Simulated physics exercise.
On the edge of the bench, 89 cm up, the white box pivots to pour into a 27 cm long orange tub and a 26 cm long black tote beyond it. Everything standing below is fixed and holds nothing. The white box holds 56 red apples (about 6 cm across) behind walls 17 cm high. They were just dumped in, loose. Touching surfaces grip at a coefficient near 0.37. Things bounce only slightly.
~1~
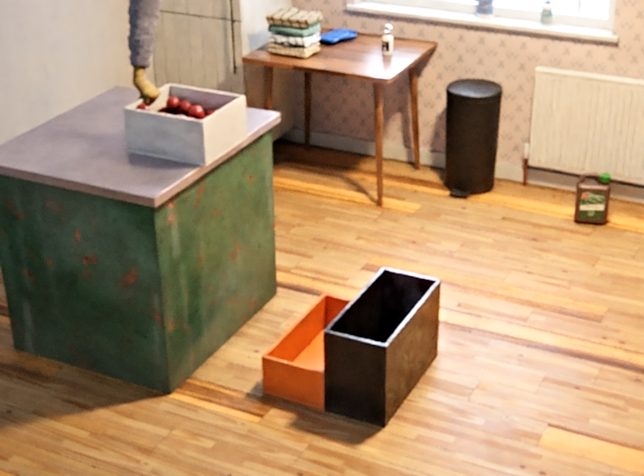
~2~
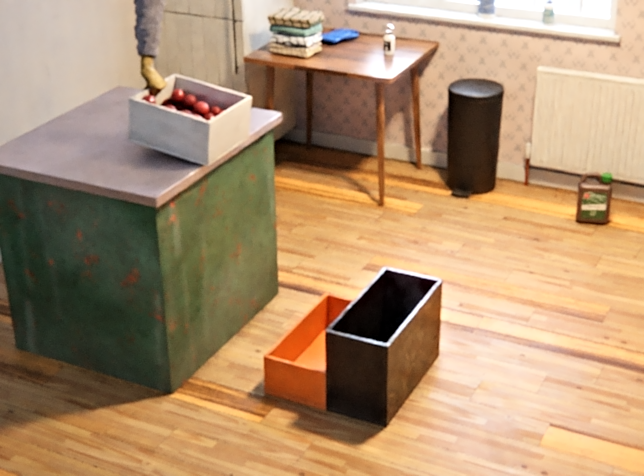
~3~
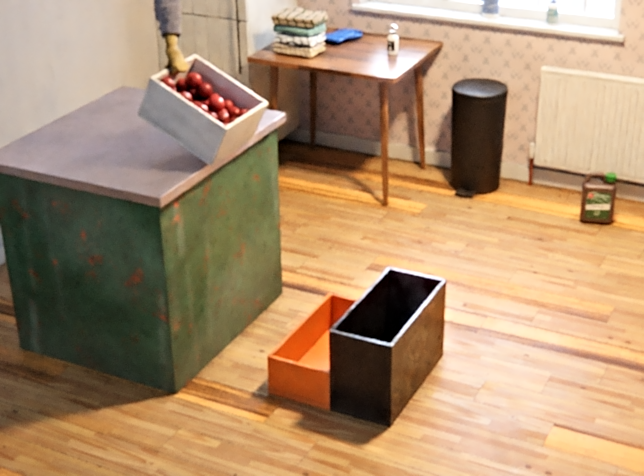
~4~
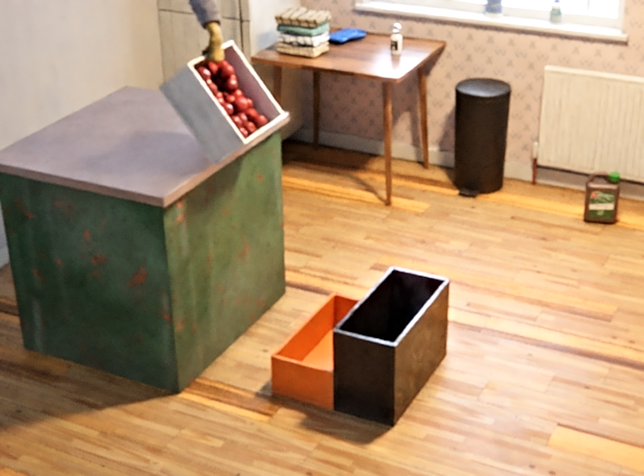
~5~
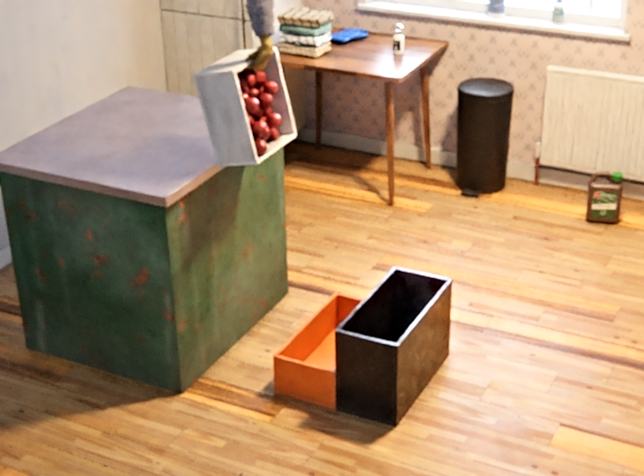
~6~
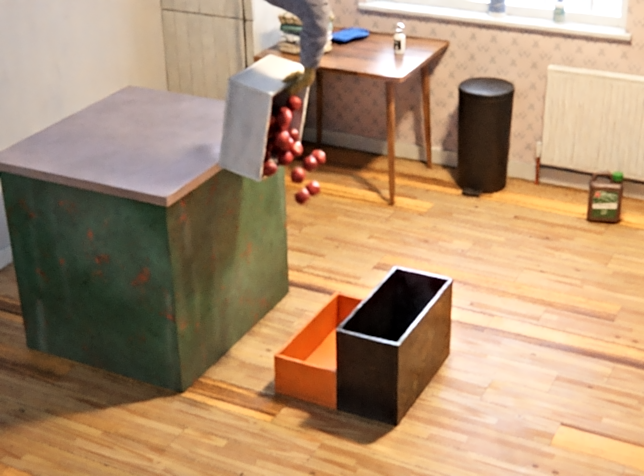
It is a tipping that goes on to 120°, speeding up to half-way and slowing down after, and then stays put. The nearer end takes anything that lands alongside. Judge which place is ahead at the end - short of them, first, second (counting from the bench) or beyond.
Ahead at the end: First.
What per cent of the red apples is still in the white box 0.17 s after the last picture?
55 %.
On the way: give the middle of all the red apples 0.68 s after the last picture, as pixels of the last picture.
About (337, 349).
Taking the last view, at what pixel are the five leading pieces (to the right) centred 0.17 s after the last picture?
The five leading pieces sit around (349, 291).
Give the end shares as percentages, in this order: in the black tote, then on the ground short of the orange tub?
It works out to roughly 0 per cent and 0 per cent, in that order.
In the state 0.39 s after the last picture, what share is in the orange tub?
Share: About 30 %.
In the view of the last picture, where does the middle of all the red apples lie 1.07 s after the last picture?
Estimated centre in the last picture: (336, 357).
Then, 0.17 s after the last picture, tilt 116°; 30 still in the white box, 2 in the orange tub and 24 in the air.
Then, 0.39 s after the last picture, tilt 120°; 5 still in the white box, 18 in the orange tub and 33 in the air.
Then, 0.68 s after the last picture, tilt 120°; 51 in the orange tub and 5 in the air.
When it is over (1.07 s after the last picture), 56 in the orange tub.
